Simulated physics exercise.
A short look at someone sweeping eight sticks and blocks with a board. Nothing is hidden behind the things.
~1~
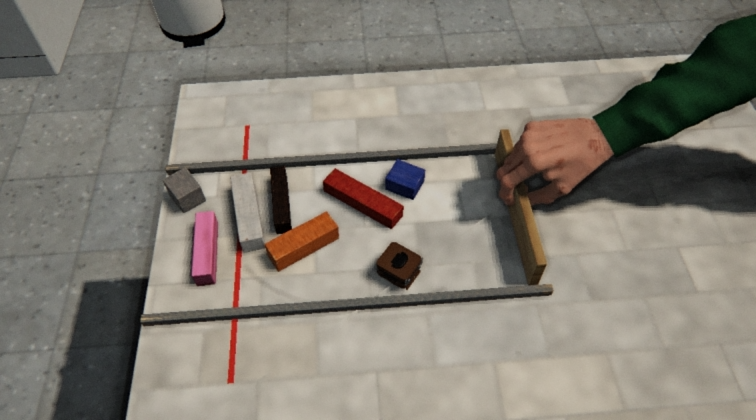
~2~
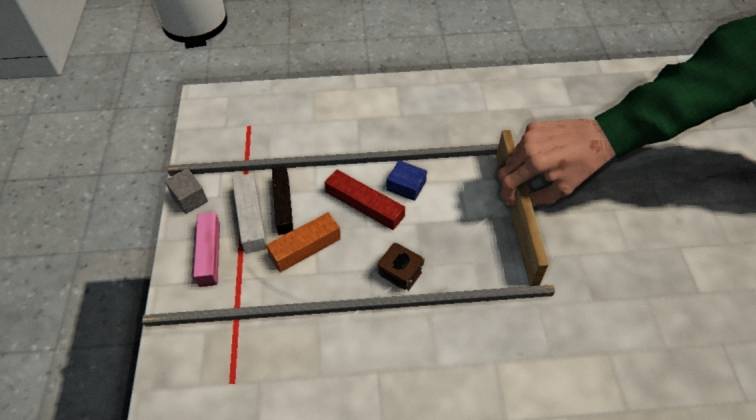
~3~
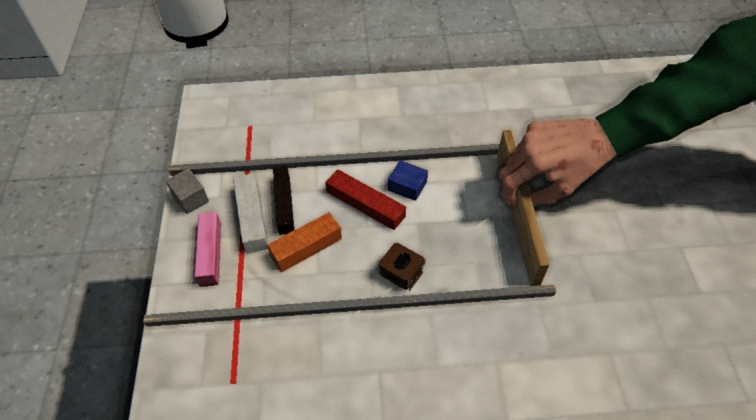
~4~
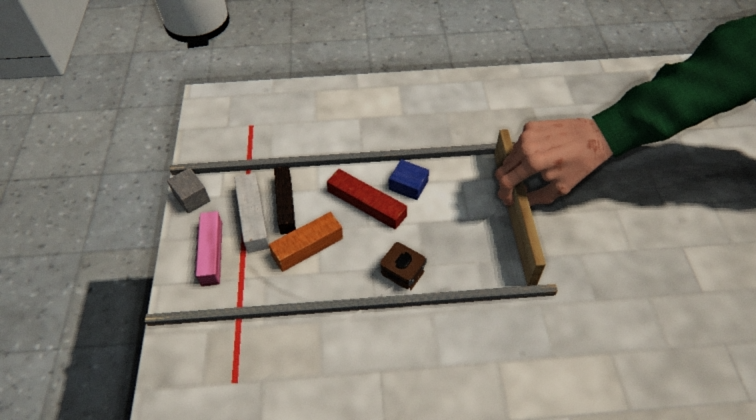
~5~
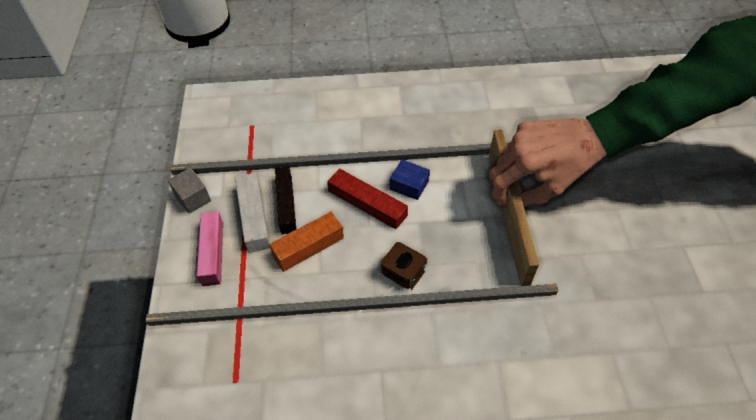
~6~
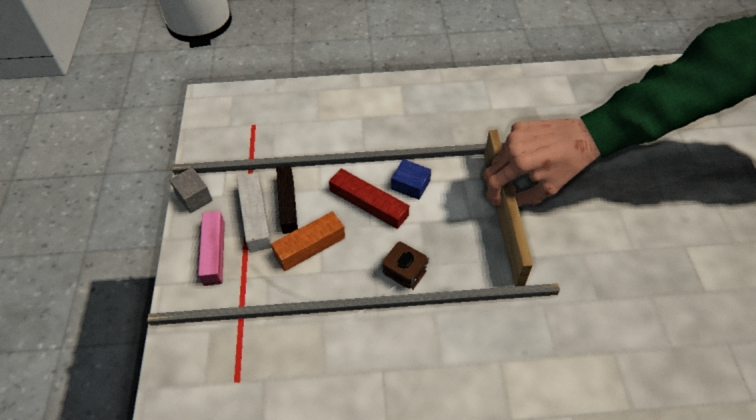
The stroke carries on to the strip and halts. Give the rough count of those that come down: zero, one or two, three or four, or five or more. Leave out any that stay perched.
The number that fall off is one or two.
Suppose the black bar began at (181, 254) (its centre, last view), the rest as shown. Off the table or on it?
From there it is lost.
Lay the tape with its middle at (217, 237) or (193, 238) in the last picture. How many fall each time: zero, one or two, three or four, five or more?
In that order: 3 or 4; 5 or more.
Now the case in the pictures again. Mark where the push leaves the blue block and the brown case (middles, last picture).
The blue block stops around (227, 184); the brown case around (223, 292).
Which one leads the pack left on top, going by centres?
Foremost is the pink stick.
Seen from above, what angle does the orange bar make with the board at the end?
Some 35 degrees.
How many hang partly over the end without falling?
It comes to 3.
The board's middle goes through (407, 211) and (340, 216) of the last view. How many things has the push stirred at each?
First 3, then 6.
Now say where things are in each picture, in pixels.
In the first picture, grey block (185, 191); pink stick (205, 248); white bar (248, 212); board (518, 204); tape (240, 235).
In the second picture, pink stick (207, 249); orange bar (304, 242).
In the third picture, white bar (250, 212); board (521, 204).
In the fourth picture, grey block (189, 191); red bar (367, 199).
In the fifth picture, pink stick (211, 248); black bar (286, 199).
In the sixth picture, grey block (191, 190); pink stick (212, 248); white bar (254, 211); board (506, 204); tape (246, 235).
A little later, none off yet; grey block at rest near (191, 190); pink stick at rest near (212, 248); white bar at rest near (254, 211).
Next, none off yet; grey block at rest near (191, 190); pink stick at rest near (212, 248); white bar moving near (248, 212).
Later still, none off yet; grey block shifted about its own width near (171, 193); pink stick shifted a little near (197, 254); white bar shifted a little near (215, 221).
When it is over, the number that fall off is one or two; down, grey block.
